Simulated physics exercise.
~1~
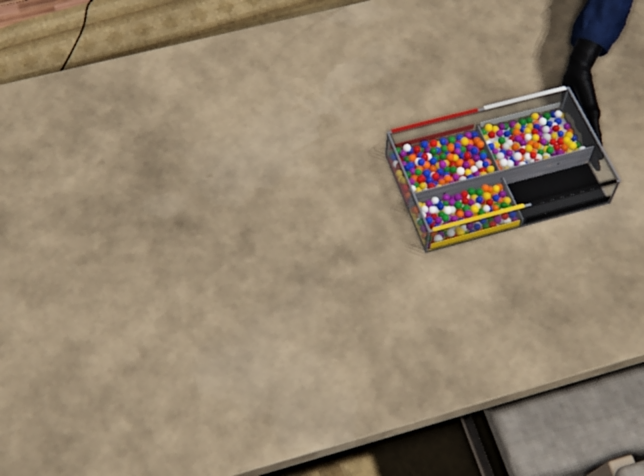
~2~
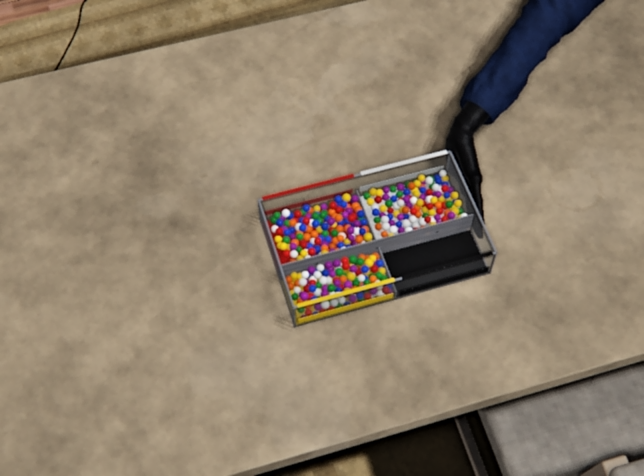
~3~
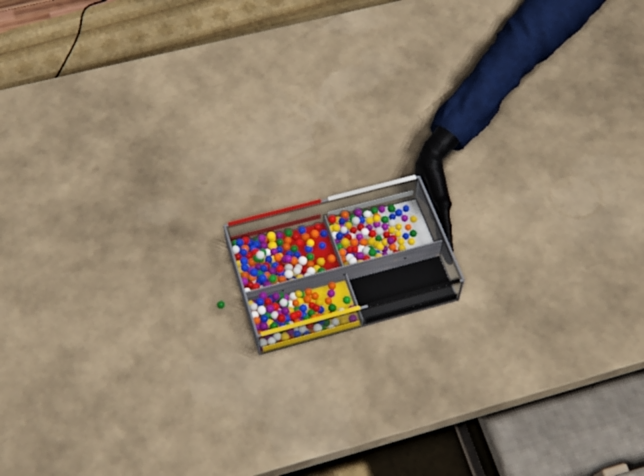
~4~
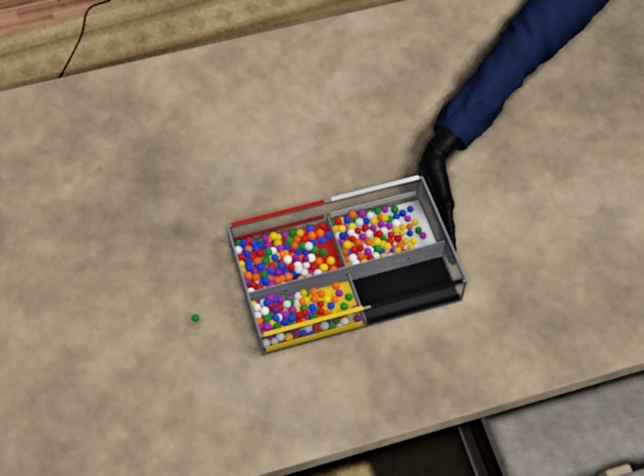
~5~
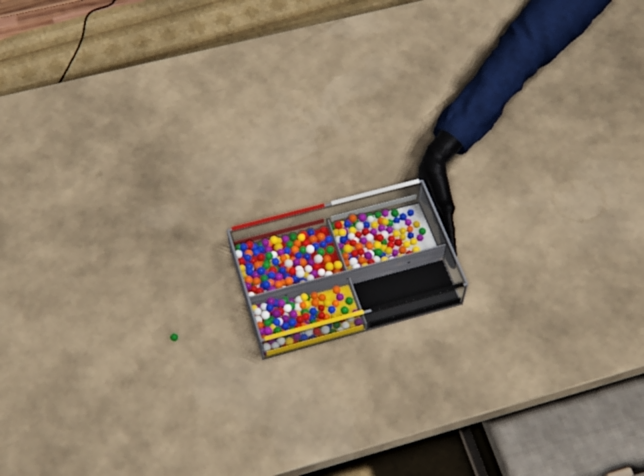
A gloved hand slides a tray of colourful marbles left and stops, and one green marble rolls away.
